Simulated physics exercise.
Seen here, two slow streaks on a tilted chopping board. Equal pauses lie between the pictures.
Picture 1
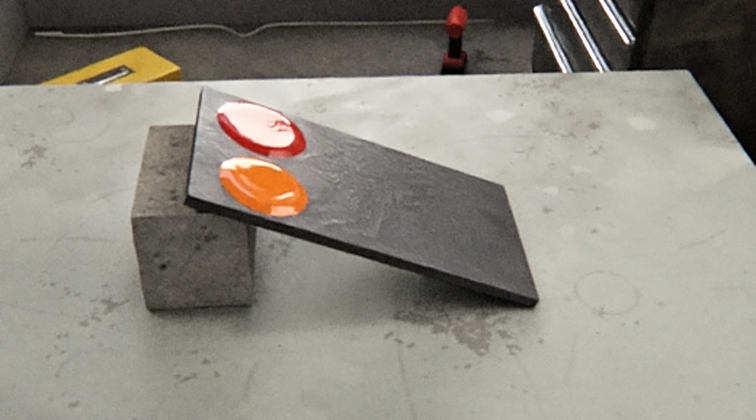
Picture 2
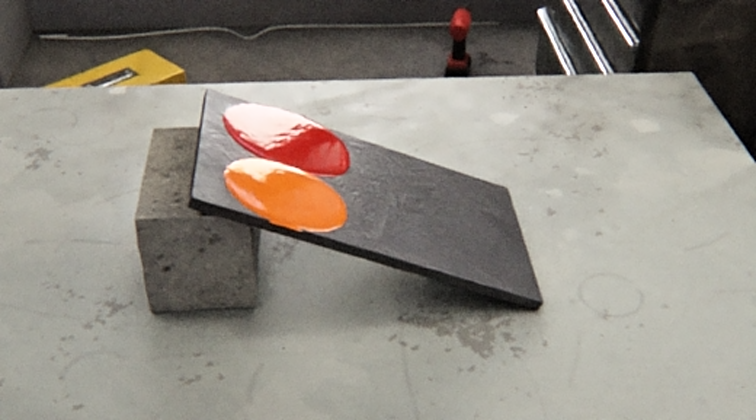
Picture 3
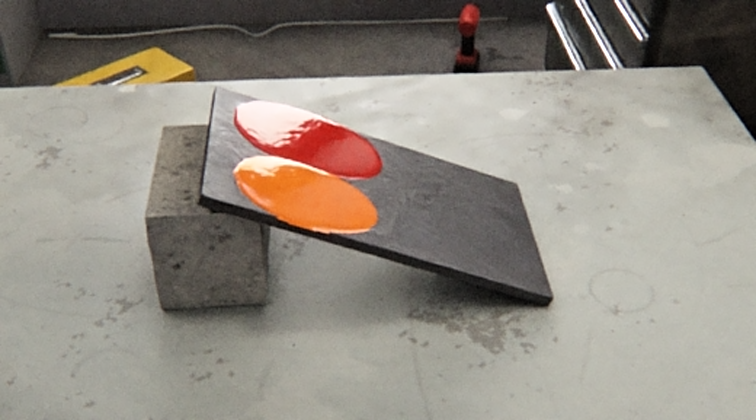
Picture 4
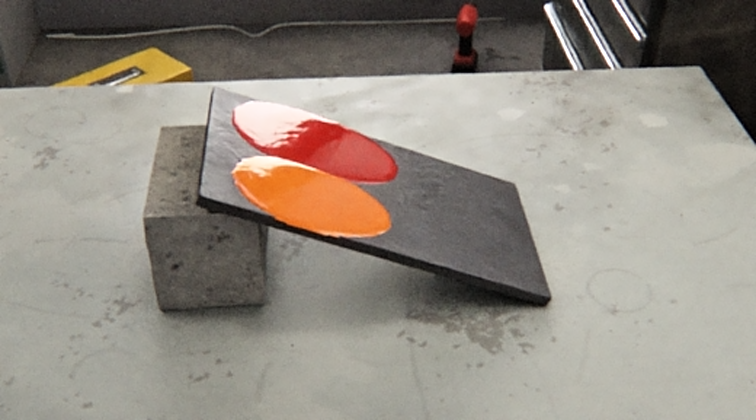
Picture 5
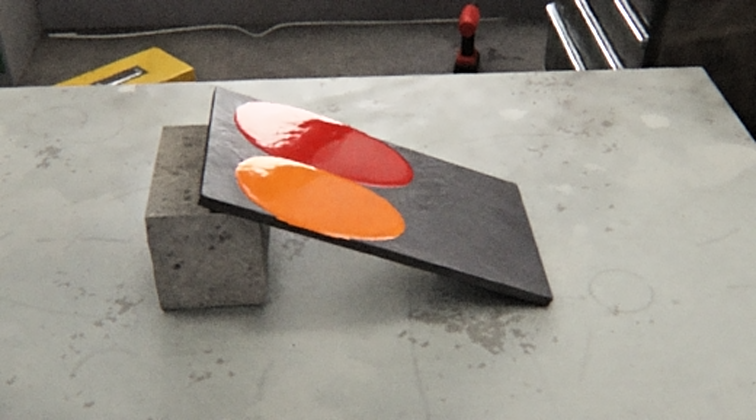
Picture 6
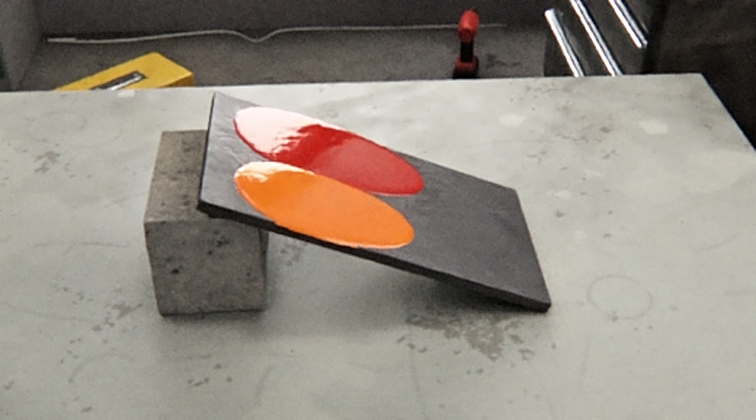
On a tilted dark board, red and orange glaze spread slowly downward to the right, side by side.
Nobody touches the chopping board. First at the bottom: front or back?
The farther one gets there first.
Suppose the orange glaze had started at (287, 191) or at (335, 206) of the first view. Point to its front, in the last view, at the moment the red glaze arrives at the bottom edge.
At about (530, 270), and at (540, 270).
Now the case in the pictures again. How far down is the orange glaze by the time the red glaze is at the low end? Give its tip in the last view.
Close to (499, 257).
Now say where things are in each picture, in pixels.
Tip of the orange glaze a quarter of the way down; tip of the red glaze (296, 139) a quarter of the way down, in the first frame.
Tip of the orange glaze (336, 207) half way down; tip of the red glaze half way down, in the second frame.
Tip of the orange glaze half way down; tip of the red glaze (373, 158) half way down, in the third frame.
Tip of the orange glaze (382, 216) half way down; tip of the red glaze half way down, in the fourth frame.
Tip of the orange glaze half way down; tip of the red glaze (404, 169) half way down, in the fifth frame.
Tip of the orange glaze (403, 228) half way down; tip of the red glaze three quarters of the way down, in the sixth frame.
A moment on, the orange glaze is three quarters of the way down; the red glaze is three quarters of the way down.
Further on, the orange glaze is three quarters of the way down; the red glaze is close to the edge.
When it is over, the orange glaze is close to the edge; the red glaze is at the low edge.
